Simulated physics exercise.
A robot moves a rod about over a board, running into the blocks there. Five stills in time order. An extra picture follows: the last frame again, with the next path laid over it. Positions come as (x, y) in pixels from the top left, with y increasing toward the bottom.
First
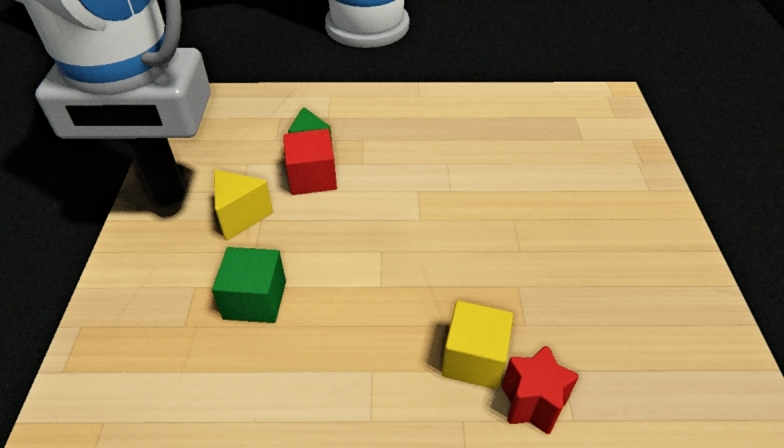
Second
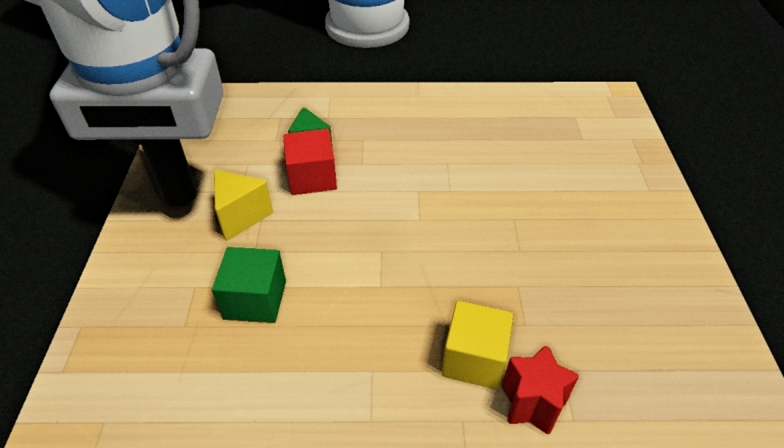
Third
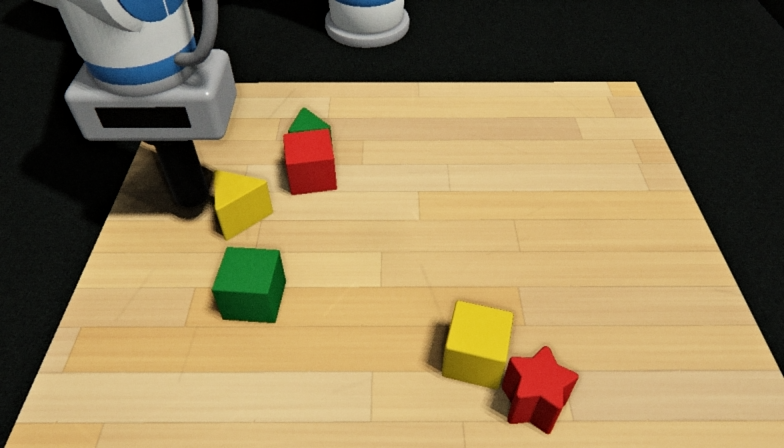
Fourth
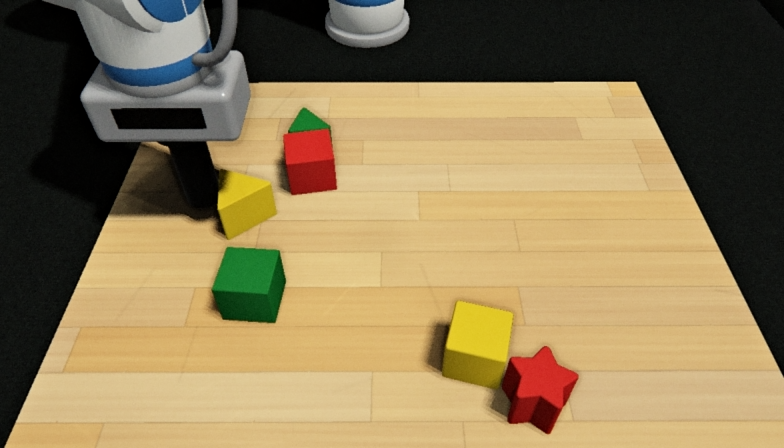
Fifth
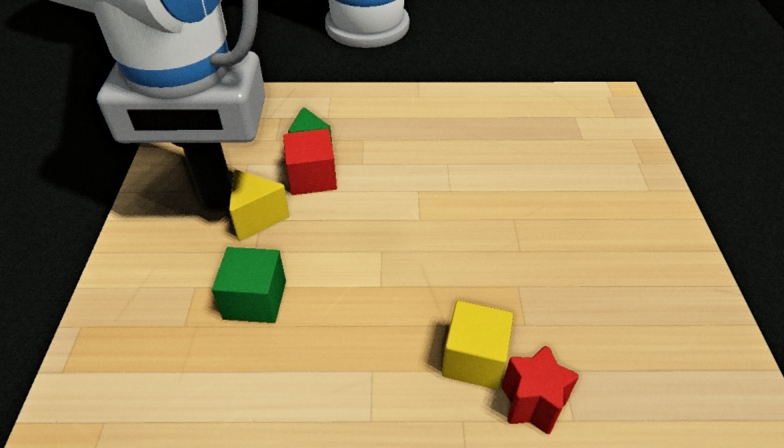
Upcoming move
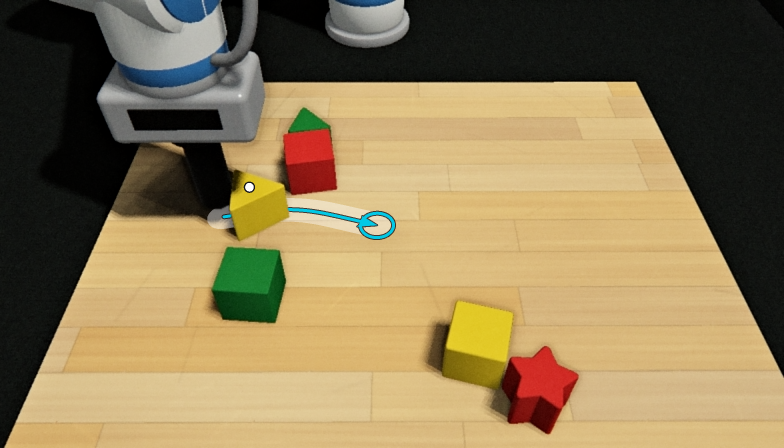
On a wooden board, a robot arm moving its black rod rightward, then nudging a yellow triangular block right among scattered blocks.
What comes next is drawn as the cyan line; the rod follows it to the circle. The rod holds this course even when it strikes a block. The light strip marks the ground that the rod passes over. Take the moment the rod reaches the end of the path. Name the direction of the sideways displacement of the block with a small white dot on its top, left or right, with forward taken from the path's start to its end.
Answer: Rightward.
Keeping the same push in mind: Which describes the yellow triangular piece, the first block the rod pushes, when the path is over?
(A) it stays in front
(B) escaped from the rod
Correct choice: A.
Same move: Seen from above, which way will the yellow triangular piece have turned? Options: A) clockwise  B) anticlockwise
A - clockwise.
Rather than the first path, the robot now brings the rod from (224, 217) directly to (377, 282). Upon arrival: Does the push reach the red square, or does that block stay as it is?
The push misses it.
The drawn path runs from (224, 217) by way of (277, 210) and (327, 214) to (377, 225); the dot is on the yellow triangular piece.
What follows on the original path. One third of the way, rod at (274, 191); yellow triangular piece at (302, 188), turned 35° clockwise.
Two thirds of the way, rod at (326, 195); yellow triangular piece at (353, 197), turned 55° clockwise.
At the end, rod at (377, 206); yellow triangular piece at (401, 213), turned 65° clockwise; red square not moved.
